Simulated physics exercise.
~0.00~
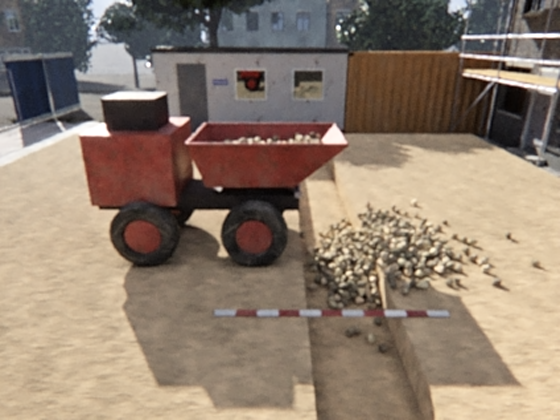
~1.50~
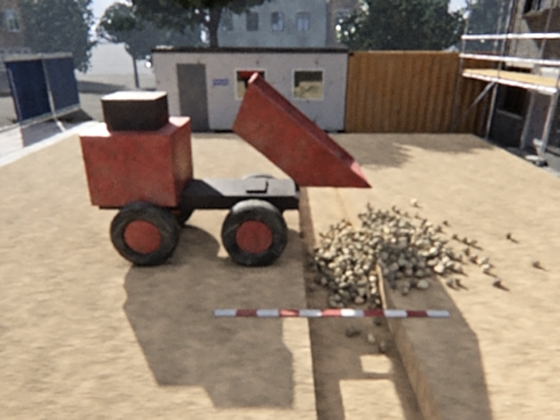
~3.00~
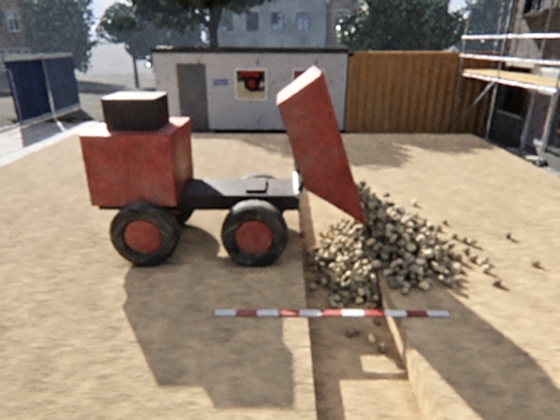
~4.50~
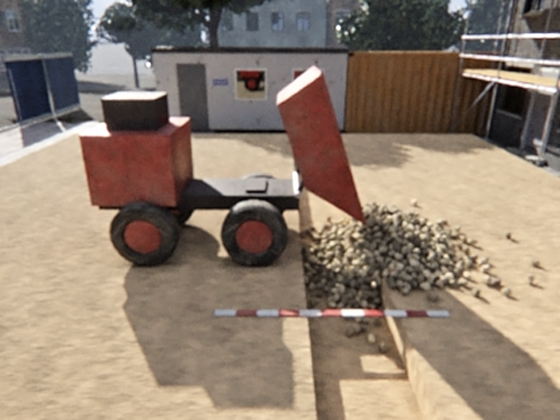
A red dumper tips its skip forward and empties stones onto the heap in the trench.
